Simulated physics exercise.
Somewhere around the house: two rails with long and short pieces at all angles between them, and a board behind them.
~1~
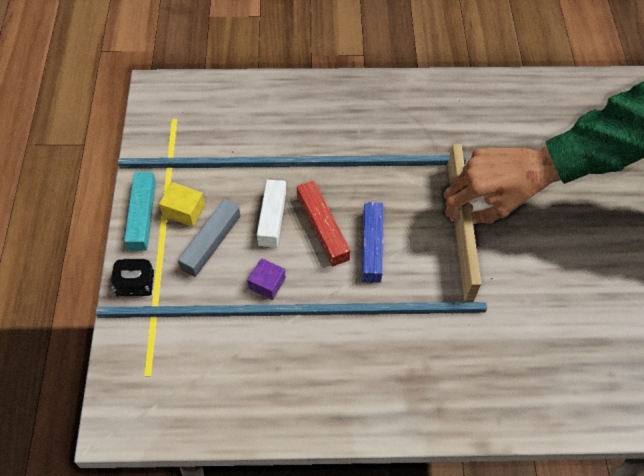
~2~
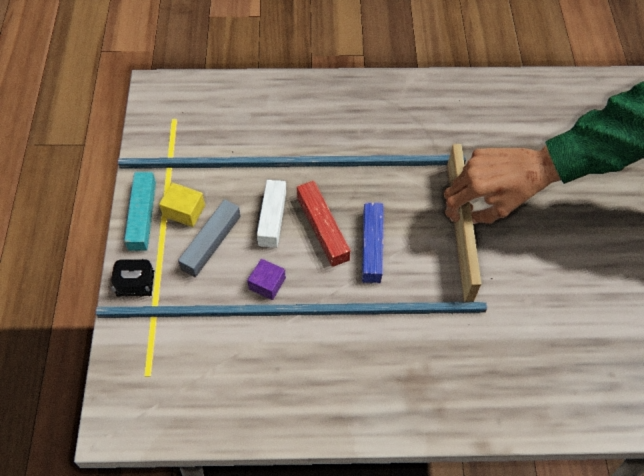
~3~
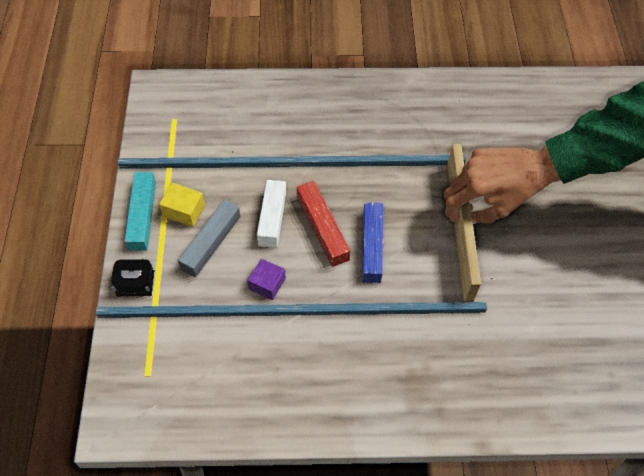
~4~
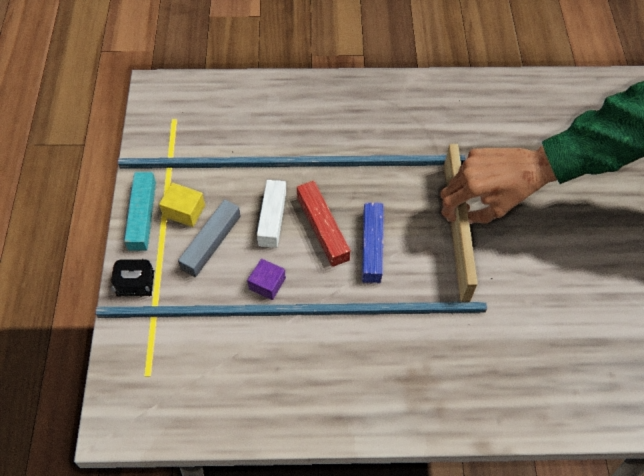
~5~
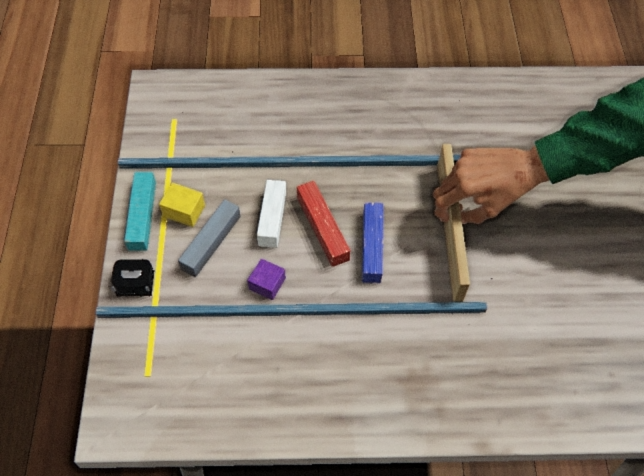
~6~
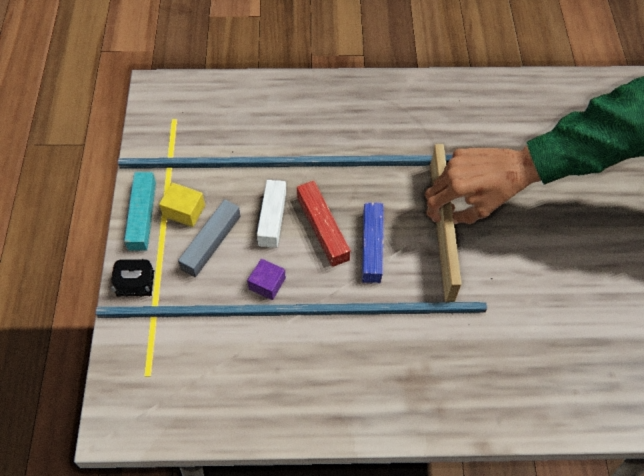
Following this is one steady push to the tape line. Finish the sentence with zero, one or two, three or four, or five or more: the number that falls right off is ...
The number that falls right off is three or four.
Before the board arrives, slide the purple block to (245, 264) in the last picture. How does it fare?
The purple block holds on.
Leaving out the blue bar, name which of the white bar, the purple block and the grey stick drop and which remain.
As for the white bar, it is retained; the purple block is retained; the grey stick is retained.
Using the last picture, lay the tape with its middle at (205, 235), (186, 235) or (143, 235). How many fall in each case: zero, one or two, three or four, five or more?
For each place: 1 or 2; three or four; 5 or more.
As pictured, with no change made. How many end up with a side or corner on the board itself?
Looks like 1 of them, all told.
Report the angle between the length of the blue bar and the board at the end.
Somewhere near 0 degrees, I'd say.
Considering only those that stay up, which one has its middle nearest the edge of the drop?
The white bar finishes closest.
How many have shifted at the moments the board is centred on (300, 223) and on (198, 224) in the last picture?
The counts are 4 and 8.
Soon after, none off yet; turquoise bar at rest near (141, 211); black case at rest near (133, 278); yellow block at rest near (183, 205).
At rest, the number that fall off is three or four; fallen, grey stick, yellow block, black case and turquoise bar.
